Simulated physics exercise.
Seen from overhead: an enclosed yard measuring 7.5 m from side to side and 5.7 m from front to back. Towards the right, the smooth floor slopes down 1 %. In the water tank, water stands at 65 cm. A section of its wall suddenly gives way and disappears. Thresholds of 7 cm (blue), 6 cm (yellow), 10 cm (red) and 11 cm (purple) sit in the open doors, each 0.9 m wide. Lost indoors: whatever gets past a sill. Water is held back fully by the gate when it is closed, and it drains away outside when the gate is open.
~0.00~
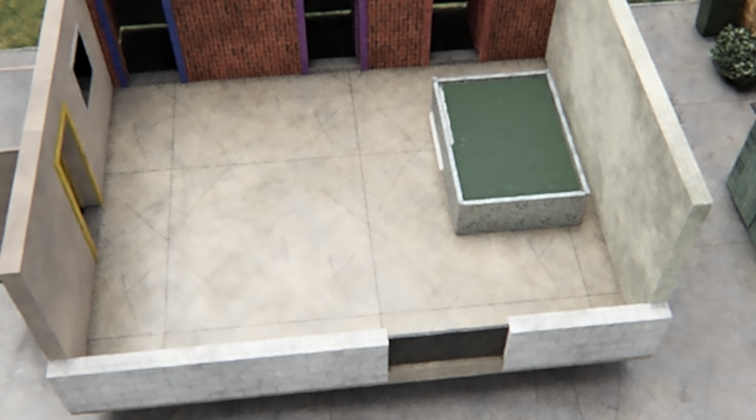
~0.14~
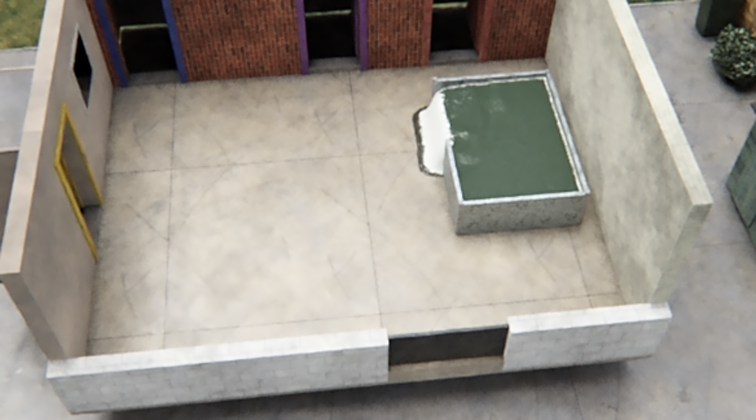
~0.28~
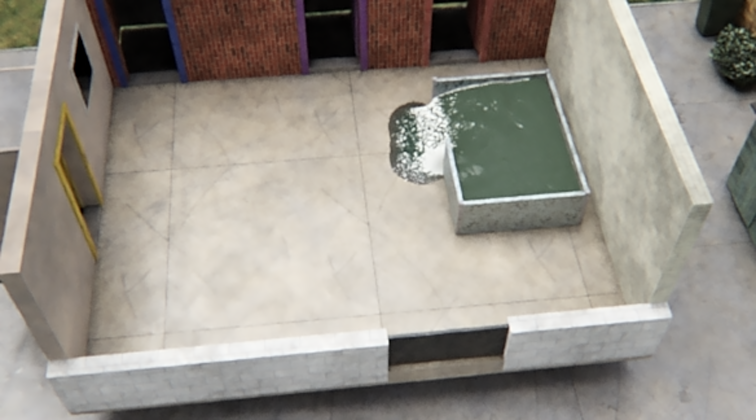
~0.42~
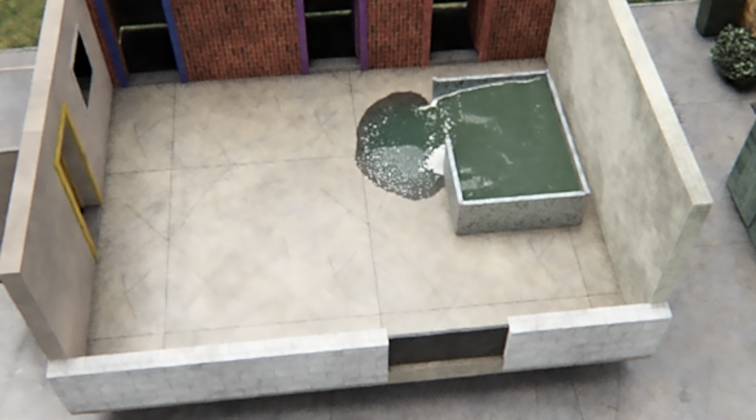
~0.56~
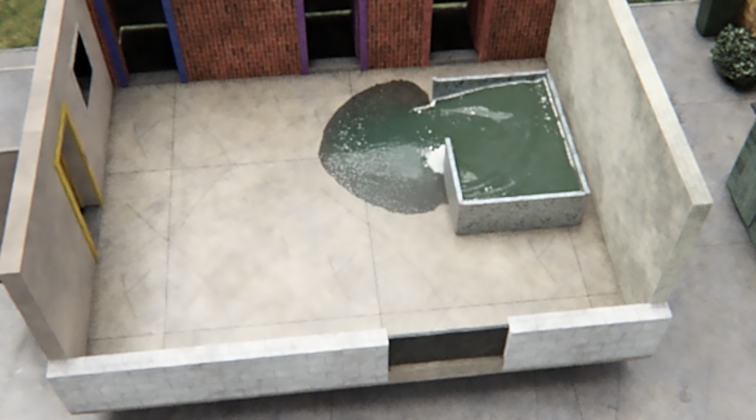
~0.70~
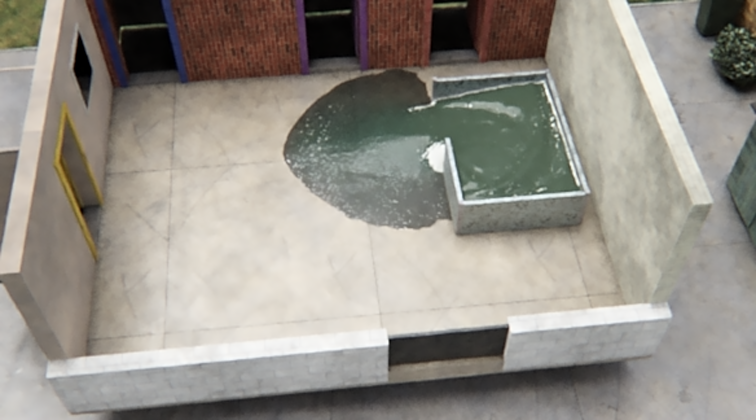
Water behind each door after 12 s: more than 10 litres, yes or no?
Blue door: Yes; yellow door: Yes; red door: No; purple door: Yes.
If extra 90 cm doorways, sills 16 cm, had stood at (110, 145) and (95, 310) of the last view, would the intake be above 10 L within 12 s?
Per doorway, in order: Sufficient / insufficient.
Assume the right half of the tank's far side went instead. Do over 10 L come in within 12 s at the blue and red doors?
Against the limit, the blue door exceeds it and the red door exceeds it.
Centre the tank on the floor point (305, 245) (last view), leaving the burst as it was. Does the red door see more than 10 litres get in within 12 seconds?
So the red door keeps within it.
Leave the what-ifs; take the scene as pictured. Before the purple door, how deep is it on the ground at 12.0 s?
Depth: Approx. 6.0 cm.
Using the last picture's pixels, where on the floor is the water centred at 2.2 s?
Centre: Approx. (393, 152) px.
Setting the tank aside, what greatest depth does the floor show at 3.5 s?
Up to some 27 cm.
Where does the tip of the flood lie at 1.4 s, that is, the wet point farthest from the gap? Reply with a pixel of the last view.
Somewhere about (153, 140).
After 1.4 s water covers 35 % of the floor and is deepest (36 cm) near (428, 128); blue door not reached, yellow door not reached, red door not reached, purple door 15 cm at the sill, 0 L in.
After 2.2 s water covers 50 % of the floor and is deepest (28 cm) near (430, 136); blue door 10 cm at the sill, 0 L in, yellow door 7 cm at the sill, 0 L in, red door not reached, purple door 19 cm at the sill, 21 L in.
After 3.5 s water covers 65 % of the floor and is deepest (27 cm) near (113, 97); blue door 16 cm at the sill, 25 L in, yellow door 15 cm at the sill, 40 L in, red door 1 cm at the sill, 0 L in, purple door 14 cm at the sill, 43 L in.
After 7.0 s water covers 75 % of the floor and is deepest (14 cm) near (102, 335); blue door 11 cm at the sill, 143 L in, yellow door 6 cm at the sill, 76 L in, red door 1 cm at the sill, 0 L in, purple door 8 cm at the sill, 47 L in.
After 12.0 s water covers 100 % of the floor and is deepest (16 cm) near (599, 336); blue door 4 cm at the sill, 154 L in, yellow door 5 cm at the sill, 78 L in, red door 2 cm at the sill, 0 L in, purple door 6 cm at the sill, 47 L in.
